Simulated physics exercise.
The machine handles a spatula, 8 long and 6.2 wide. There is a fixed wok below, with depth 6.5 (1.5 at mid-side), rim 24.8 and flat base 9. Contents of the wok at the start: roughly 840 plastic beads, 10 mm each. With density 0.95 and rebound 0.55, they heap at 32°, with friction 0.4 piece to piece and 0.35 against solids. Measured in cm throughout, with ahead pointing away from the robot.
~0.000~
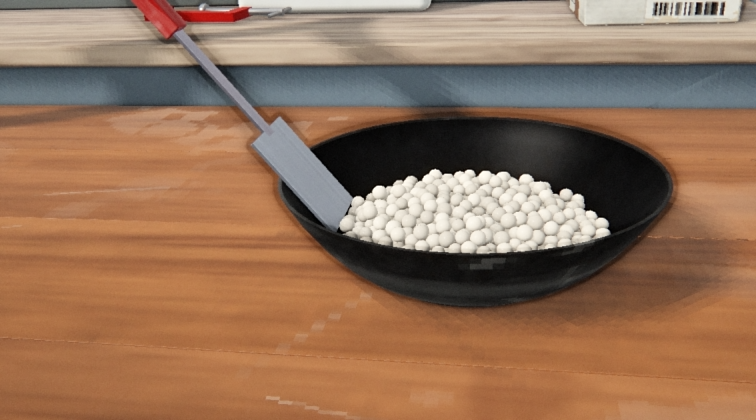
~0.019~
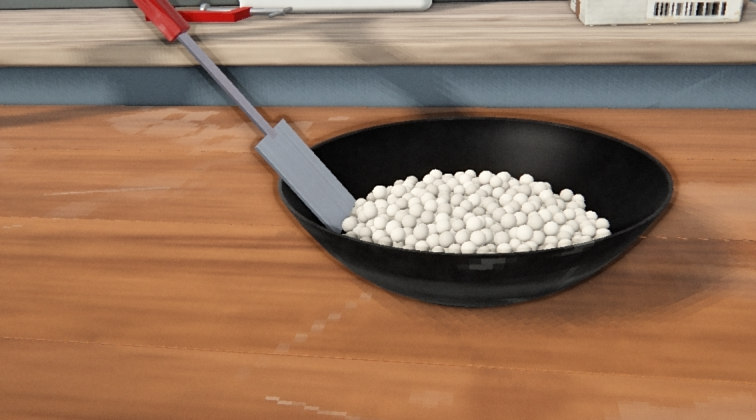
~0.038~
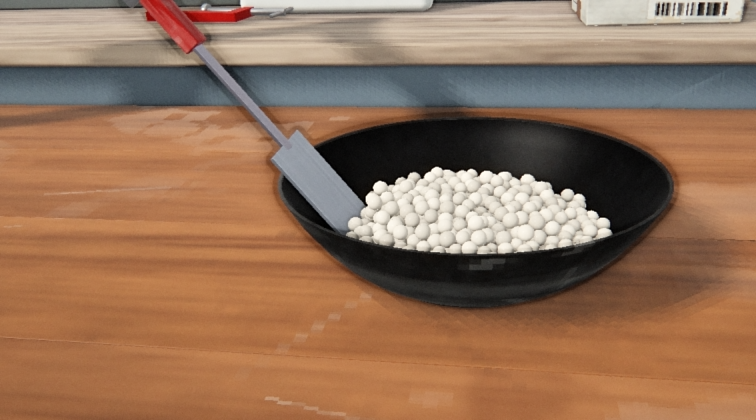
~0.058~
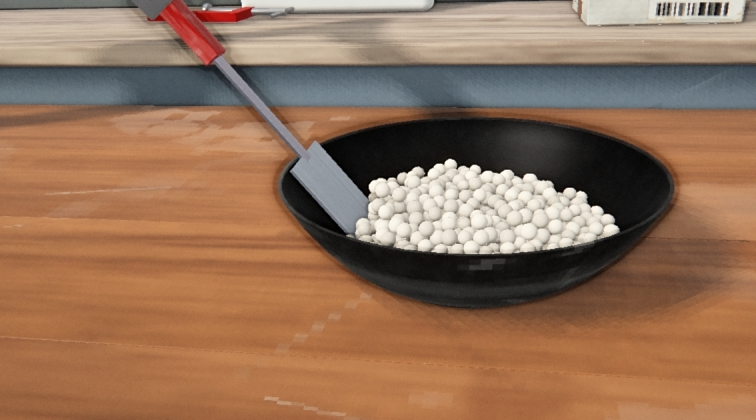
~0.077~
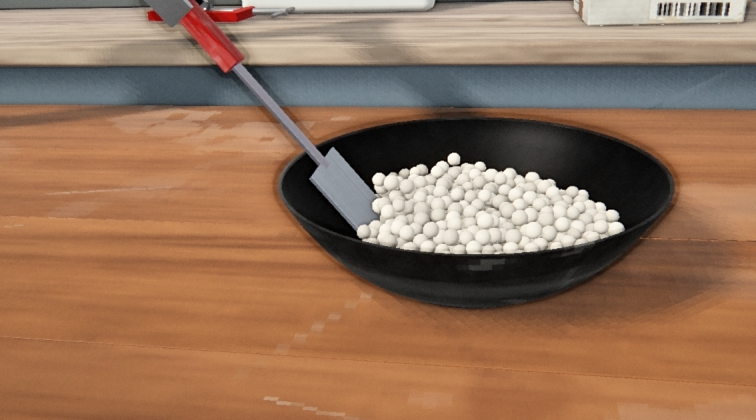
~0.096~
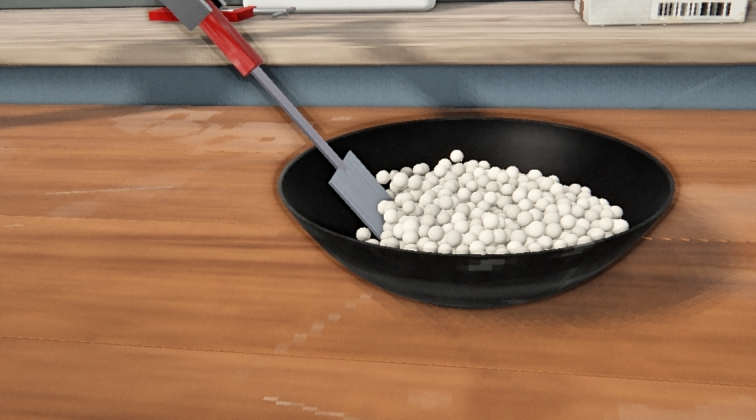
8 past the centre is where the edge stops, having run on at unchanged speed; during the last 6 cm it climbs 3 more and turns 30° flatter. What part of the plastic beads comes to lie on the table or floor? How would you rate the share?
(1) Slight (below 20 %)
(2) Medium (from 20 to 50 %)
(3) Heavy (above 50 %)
(1) Slight (below 20 %).
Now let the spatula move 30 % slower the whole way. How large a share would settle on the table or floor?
Estimated result: Some 5 %.
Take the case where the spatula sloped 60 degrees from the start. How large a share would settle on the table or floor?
Result, estimated: 15 %.
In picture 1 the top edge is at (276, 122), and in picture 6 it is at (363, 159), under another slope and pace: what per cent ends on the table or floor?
Near 15 in a hundred.
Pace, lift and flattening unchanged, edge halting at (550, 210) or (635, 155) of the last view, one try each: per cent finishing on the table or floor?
Close to 0 and close to 25 per cent, respectively.
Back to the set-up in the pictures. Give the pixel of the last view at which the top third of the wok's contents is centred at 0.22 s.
Centre: Approx. (568, 193) in the last view.
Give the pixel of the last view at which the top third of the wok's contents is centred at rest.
(586, 205).
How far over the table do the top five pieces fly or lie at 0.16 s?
Somewhere near 6 cm, I'd say.
After 0.16 s, sloping 51°, highest piece 7 above the table; 844 in the wok.
After 0.22 s, sloping 38°, highest piece 7 above the table; 844 in the wok.
After 0.46 s, sloping 21°, highest piece 8 above the table; 753 in the wok, 67 on the table or floor, 24 on the blade or in flight.
After 1.51 s, sloping 21°, highest piece 7 above the table; 750 in the wok, 94 on the table or floor.
In the end, 750 in the wok, 94 on the table or floor. That is 11 % on the table or floor.
